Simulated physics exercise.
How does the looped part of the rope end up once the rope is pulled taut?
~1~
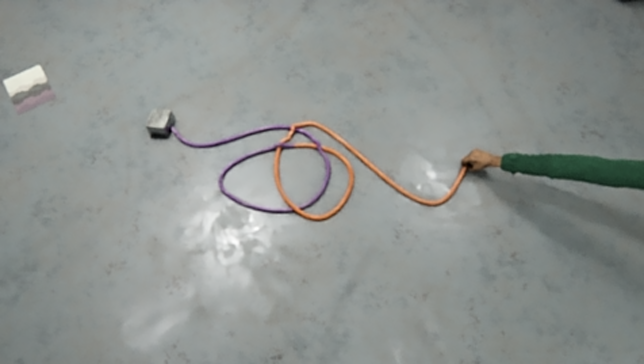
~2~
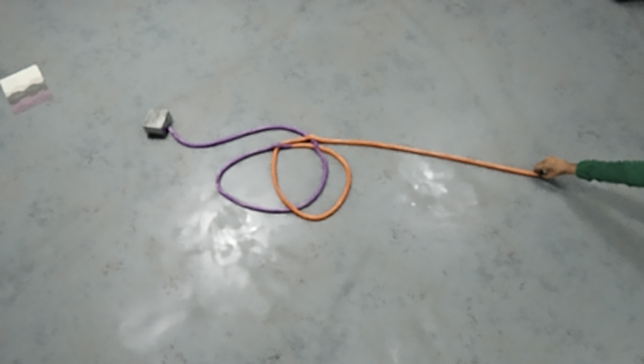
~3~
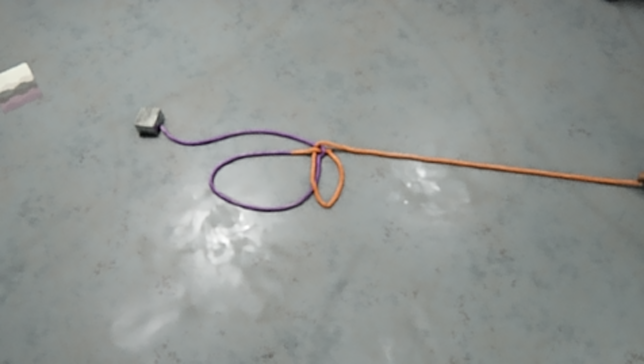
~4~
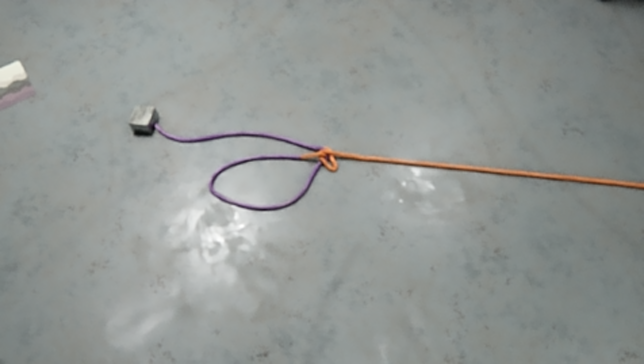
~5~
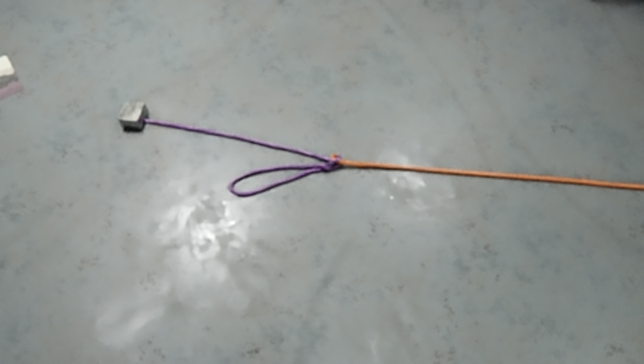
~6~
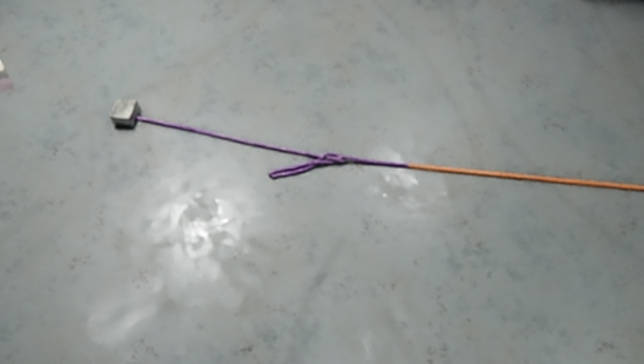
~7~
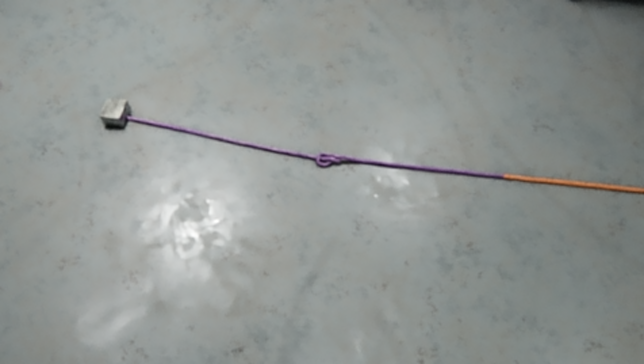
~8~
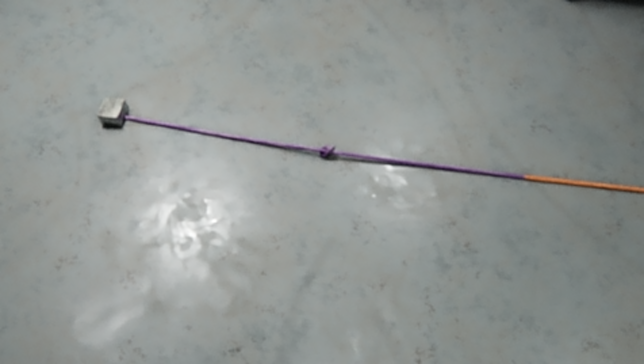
The loops close up into a small, tight knot in the purple part of the rope, with the rope stretched taut on both sides of it.
